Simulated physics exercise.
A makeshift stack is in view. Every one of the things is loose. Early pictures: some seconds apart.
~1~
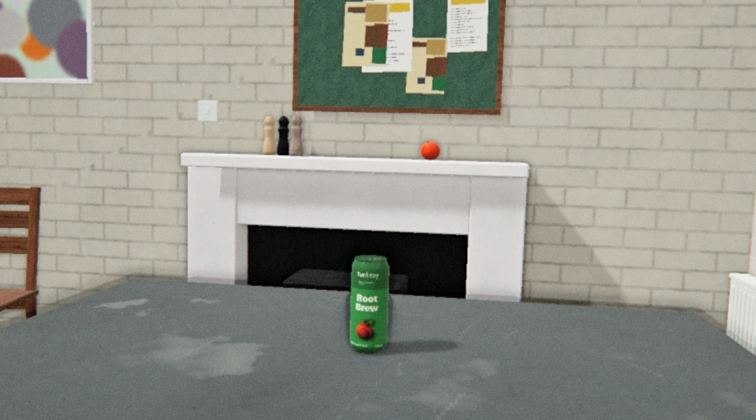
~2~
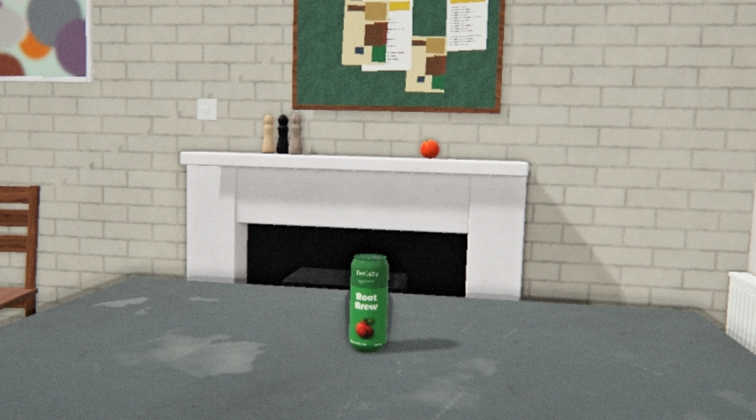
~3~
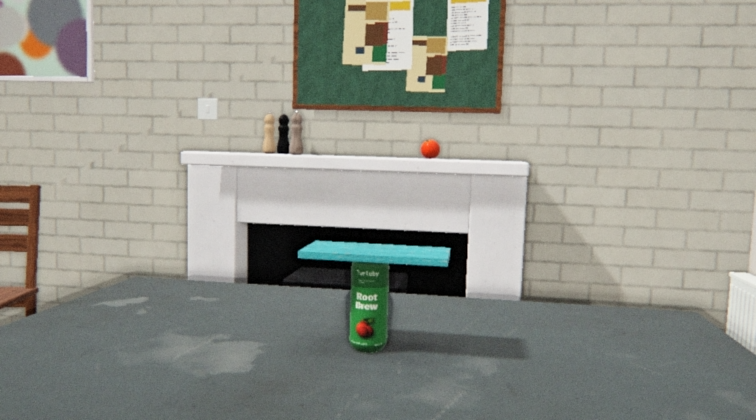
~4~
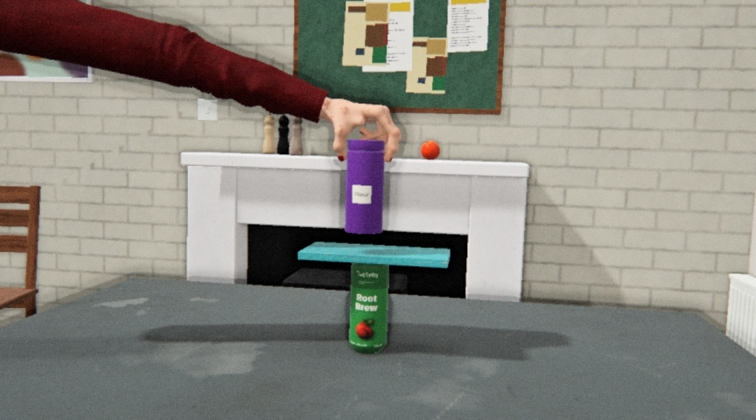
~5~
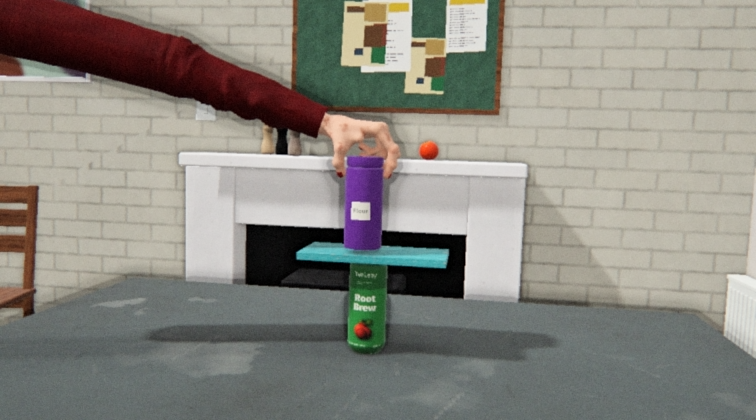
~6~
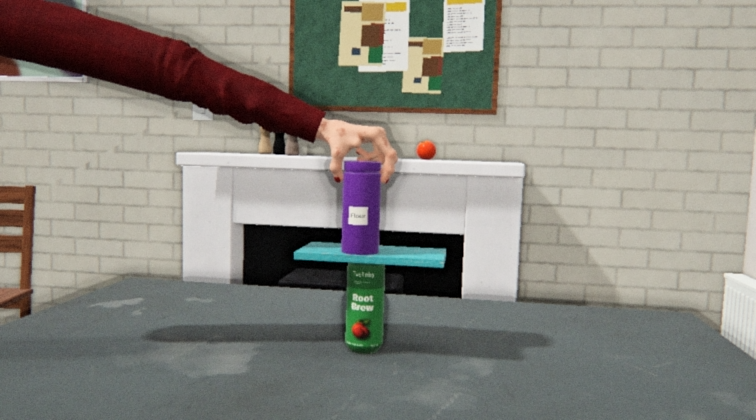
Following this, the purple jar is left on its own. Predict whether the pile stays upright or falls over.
The balance lasts.
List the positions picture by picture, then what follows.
In the first picture, the last thing is not in view yet.
In the second picture, the last thing is not in view yet.
In the third picture, the last thing is not in view yet; turquoise board (377, 253).
The fourth picture shows still above its spot; purple jar (365, 186); turquoise board (377, 254).
The fifth picture shows still above its spot; purple jar (364, 202); turquoise board (375, 254).
The sixth picture shows in place under the hand; purple jar (361, 207); turquoise board (373, 254).
Then, 0.20 s past the last view, nothing moves.
Then, 0.50 s past the last view, purple jar resting near (361, 208).
Finally, all 3 still in place. Final places as the last picture's camera would see them, purple jar near (361, 208). The stack stays up.
